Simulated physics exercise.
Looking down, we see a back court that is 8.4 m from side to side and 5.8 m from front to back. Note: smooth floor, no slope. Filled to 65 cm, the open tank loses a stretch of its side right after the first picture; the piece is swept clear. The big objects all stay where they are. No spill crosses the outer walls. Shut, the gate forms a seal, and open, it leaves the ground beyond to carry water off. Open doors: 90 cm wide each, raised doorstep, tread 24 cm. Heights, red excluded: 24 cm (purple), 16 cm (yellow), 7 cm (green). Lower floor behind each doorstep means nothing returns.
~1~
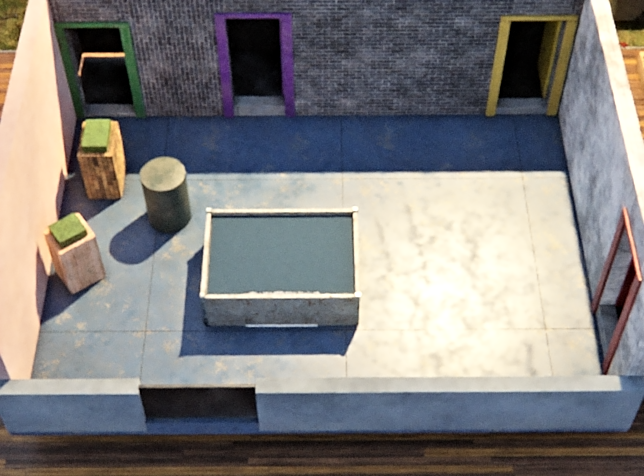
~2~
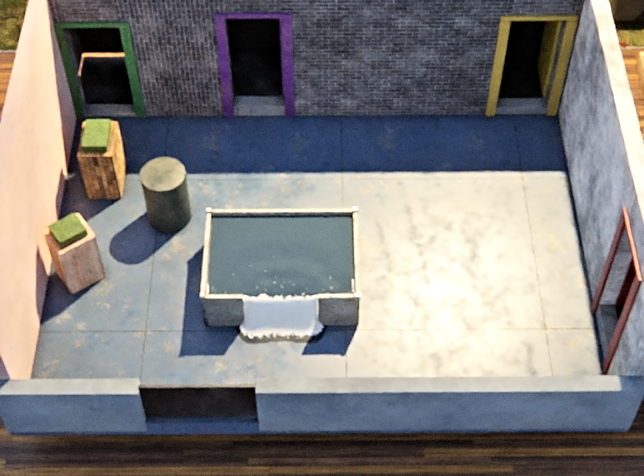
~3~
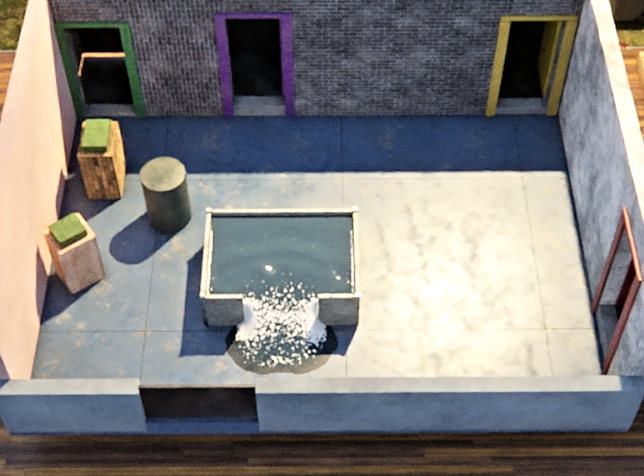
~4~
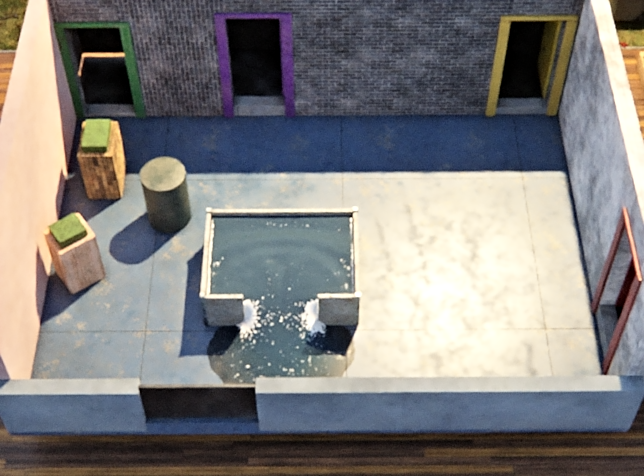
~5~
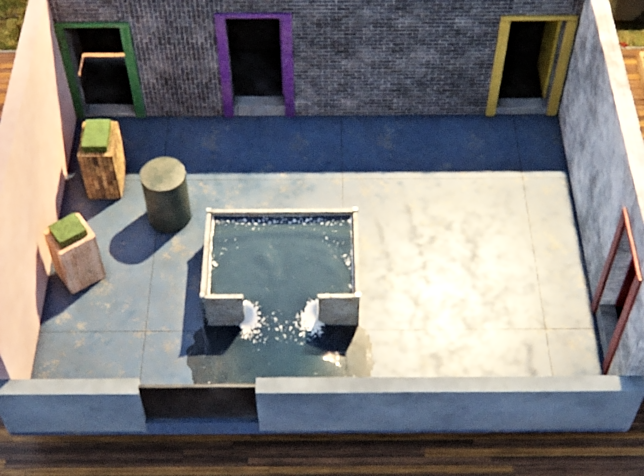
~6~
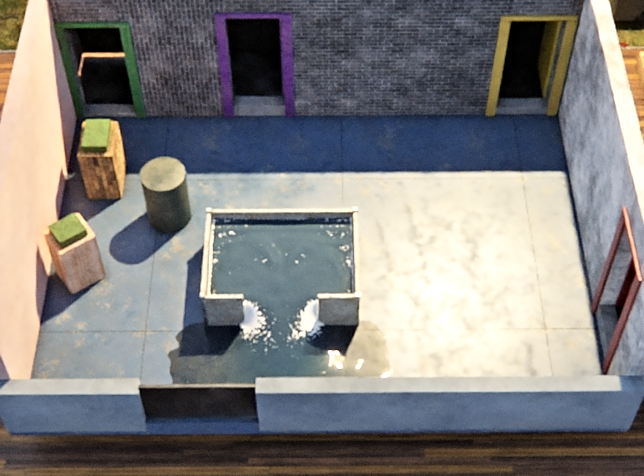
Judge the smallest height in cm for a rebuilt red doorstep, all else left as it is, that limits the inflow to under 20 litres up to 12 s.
Roughly 12 cm at the least.
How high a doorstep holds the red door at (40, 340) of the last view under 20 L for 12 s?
15 cm.
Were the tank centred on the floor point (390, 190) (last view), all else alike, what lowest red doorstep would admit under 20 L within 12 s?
10.5 cm, give or take.
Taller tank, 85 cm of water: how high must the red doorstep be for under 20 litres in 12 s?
Then roughly 18 cm.
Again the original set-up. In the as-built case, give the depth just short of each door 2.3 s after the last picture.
Depths in cm: Purple 0, yellow 0, red 16, green 0.
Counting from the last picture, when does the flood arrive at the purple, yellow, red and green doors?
Purple = 6.5 s, yellow = 4.0 s, red = 1.6 s, green = 3.8 s.
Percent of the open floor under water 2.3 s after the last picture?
Wet: Close to 40 %.
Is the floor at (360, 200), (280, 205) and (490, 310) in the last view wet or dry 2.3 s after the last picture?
Listed order - unwetted, unwetted, soaked through.
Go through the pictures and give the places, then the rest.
Still water, 65 cm deep, in the open tank at (281, 255); the red door at (614, 301) is dry, in the first frame.
Water pours out at (282, 315) and has run 0.3 m, to (247, 337); about 6 cm deep outside, 65 cm at the back, in the second frame.
The front is at (258, 368), 0.8 m from the gap at (282, 315); 0.9 m2 of floor is wet, 65 cm left at the back, in the third frame.
Water pours out at (282, 315) and has run 1.3 m, to a hidden place; about 8 cm deep outside, 61 cm at the back, in the fourth frame.
The gap is at (282, 315), the front 1.5 m out at a hidden place; the back of the open tank holds 55 cm, in the fifth frame.
The gap is at (282, 315), the front 1.6 m out at a hidden place; the back of the open tank holds 56 cm; 3.4 m in a straight line remain to the red door at (614, 301), in the sixth frame.
Then, 0.7 s after the last picture water covers 10 % of the floor, deepest (44 cm) near (278, 396); it has not reached the red door.
Then, 2.3 s after the last picture water covers 40 % of the floor, deepest (28 cm) near (49, 276); 16 cm at the red door, 0 litres in over its 26 cm doorstep.
Then, 11.3 s after the last picture water covers 95 % of the floor, deepest (8 cm) near (38, 409); 4 cm at the red door, 0 litres in over its 26 cm doorstep.
At the red door as built, the water peaked near 18 cm, 1.9 s after the last picture.
Run again over the same 12 s with other heights there, 33 litres in over 10.5 cm, 6 litres over 14.5 cm. The limit of 20 litres is kept from about 12 cm up.
